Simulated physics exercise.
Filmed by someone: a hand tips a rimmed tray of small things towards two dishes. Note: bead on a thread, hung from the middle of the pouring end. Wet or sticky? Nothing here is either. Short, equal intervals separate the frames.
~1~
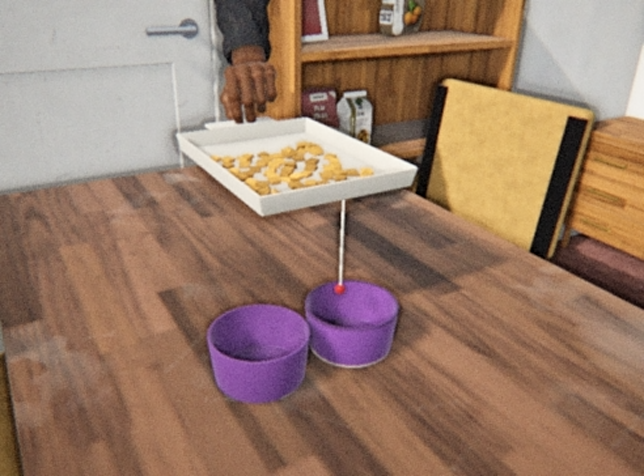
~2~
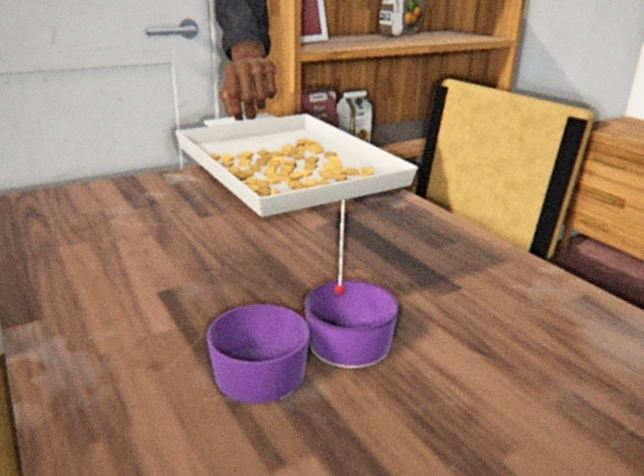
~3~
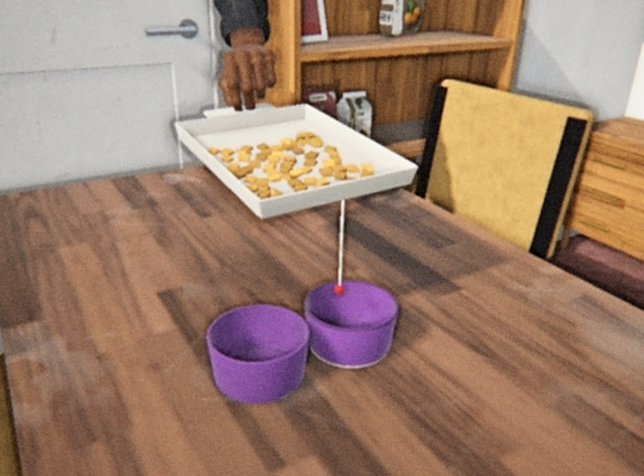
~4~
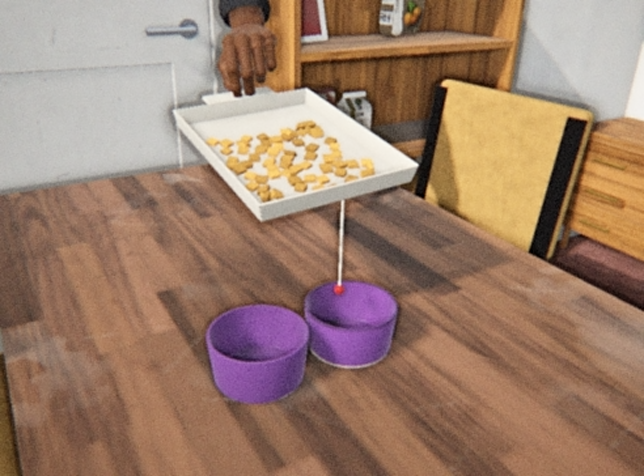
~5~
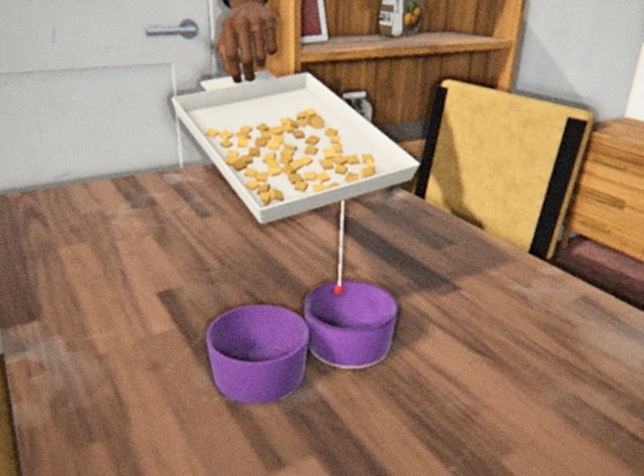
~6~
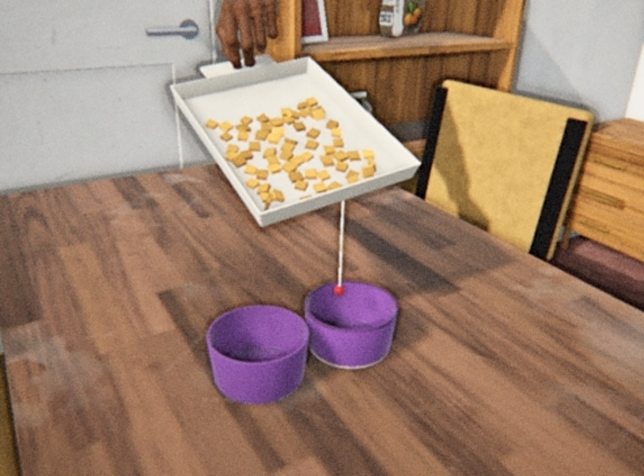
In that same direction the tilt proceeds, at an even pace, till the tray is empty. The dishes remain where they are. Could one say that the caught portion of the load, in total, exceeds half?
Yes, compared with the spill, the catch will be larger.
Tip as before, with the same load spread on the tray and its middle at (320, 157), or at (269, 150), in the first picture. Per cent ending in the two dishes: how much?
The first start yields 80 per cent, the second 80 per cent.
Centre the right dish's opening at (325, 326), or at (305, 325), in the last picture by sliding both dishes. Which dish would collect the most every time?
First try, the dish to the right; second try, the dish to the right.
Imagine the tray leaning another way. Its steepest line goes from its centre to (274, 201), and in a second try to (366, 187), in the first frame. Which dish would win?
Try one: The leftmost dish. Try two: The rightmost dish.
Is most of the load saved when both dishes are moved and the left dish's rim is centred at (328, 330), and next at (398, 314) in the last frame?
Result, first setup: A majority share; second setup: A minority share.
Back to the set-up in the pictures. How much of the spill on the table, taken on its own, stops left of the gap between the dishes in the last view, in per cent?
About 30 percent of the spill.
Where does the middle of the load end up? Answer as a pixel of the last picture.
Close to (279, 373).
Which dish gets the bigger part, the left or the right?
It turns out to be the left-positioned one.
Soon, tray tipped steeply; all on the tray.
A while on, tray tipped past a quarter turn; most on the tray; a small part in the left dish; a small part outside both; a small part in the air.
Towards the end, tray tipped past a quarter turn; about two thirds in the left dish; a small part in the right dish; about a third outside both; a stray few in the air.
Finally, tray tipped past a quarter turn; about two thirds in the left dish; a small part in the right dish; about a third outside both; a stray few in the air.
